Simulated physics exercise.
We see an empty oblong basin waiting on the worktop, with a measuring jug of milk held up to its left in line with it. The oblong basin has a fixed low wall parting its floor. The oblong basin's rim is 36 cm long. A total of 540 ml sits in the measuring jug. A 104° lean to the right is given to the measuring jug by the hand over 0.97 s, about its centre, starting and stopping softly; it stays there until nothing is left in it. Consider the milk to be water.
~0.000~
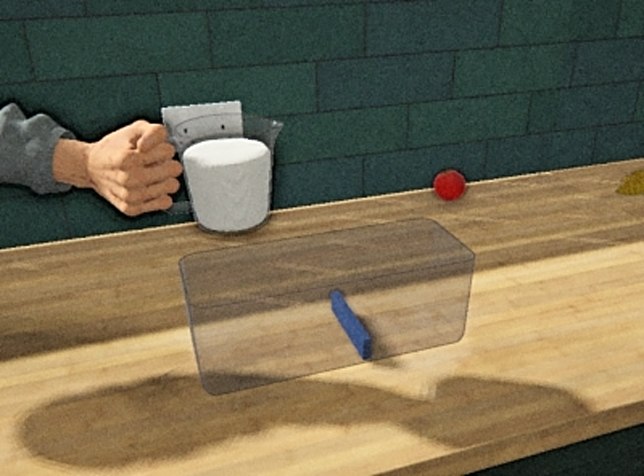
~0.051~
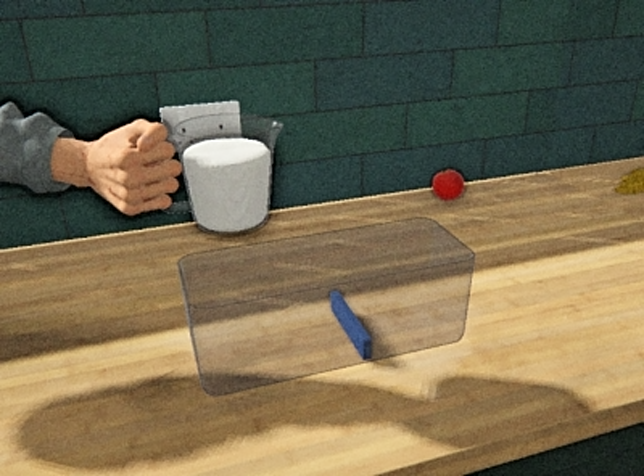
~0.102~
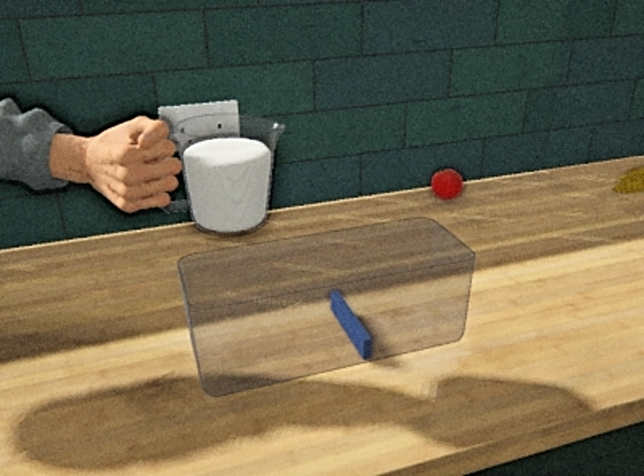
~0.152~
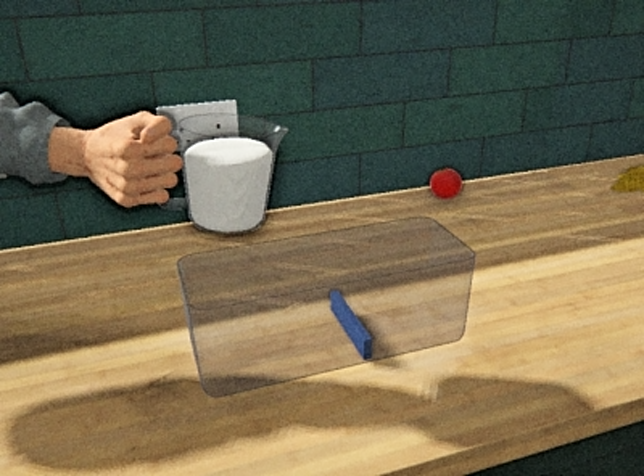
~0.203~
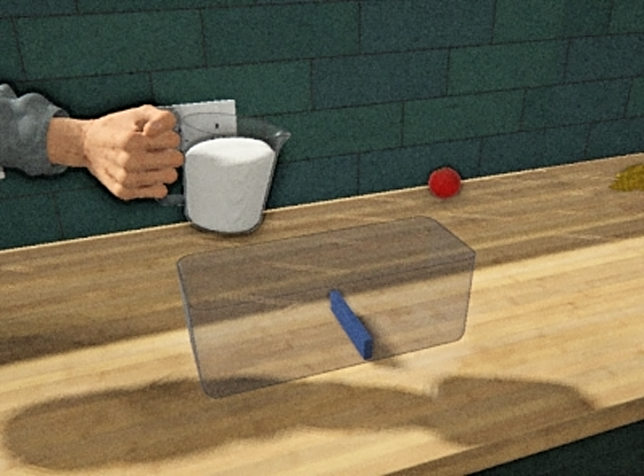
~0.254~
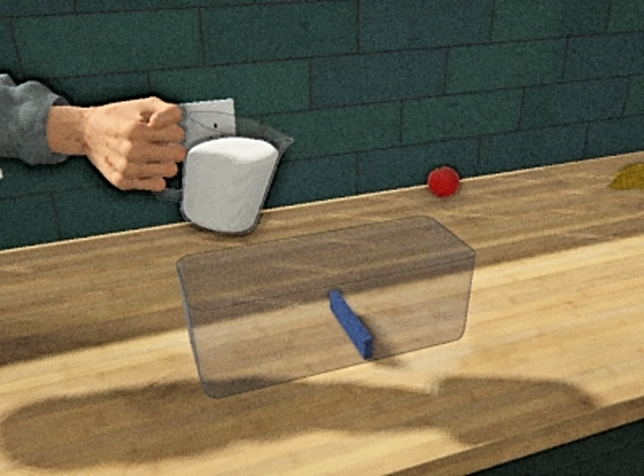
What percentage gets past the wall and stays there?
About 26 per cent.
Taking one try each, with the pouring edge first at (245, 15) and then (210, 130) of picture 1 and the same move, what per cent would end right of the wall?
Respectively 10 and 15 %.
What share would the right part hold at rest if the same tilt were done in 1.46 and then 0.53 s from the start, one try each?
Roughly 35 per cent the first time and 15 per cent the second.
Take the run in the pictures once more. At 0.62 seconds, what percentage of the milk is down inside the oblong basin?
Estimate - around 5 in a hundred parts.
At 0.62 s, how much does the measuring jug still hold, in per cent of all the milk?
Near 78 in a hundred.
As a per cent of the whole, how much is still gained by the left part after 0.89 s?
30 %.
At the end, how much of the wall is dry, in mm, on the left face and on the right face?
Looks like roughly 18 mm on the left and roughly 24 mm on the right.
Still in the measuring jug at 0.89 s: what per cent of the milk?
20 %.
After 0.62 s the tilt is 74° and 77 per cent is still to pour, 5 is left of the wall and 0 right of it.
After 0.89 s the tilt is 102° and 20 per cent is still to pour, 43 is left of the wall and 21 right of it.
After 1.17 s the tilt is 104° and 1 per cent is still to pour, 73 is left of the wall and 24 right of it.
After 1.47 s the tilt is 104° and 0 per cent is still to pour, 73 is left of the wall and 26 right of it.
In the end 73 per cent lies left of the wall, 26 right of it and 1 outside.
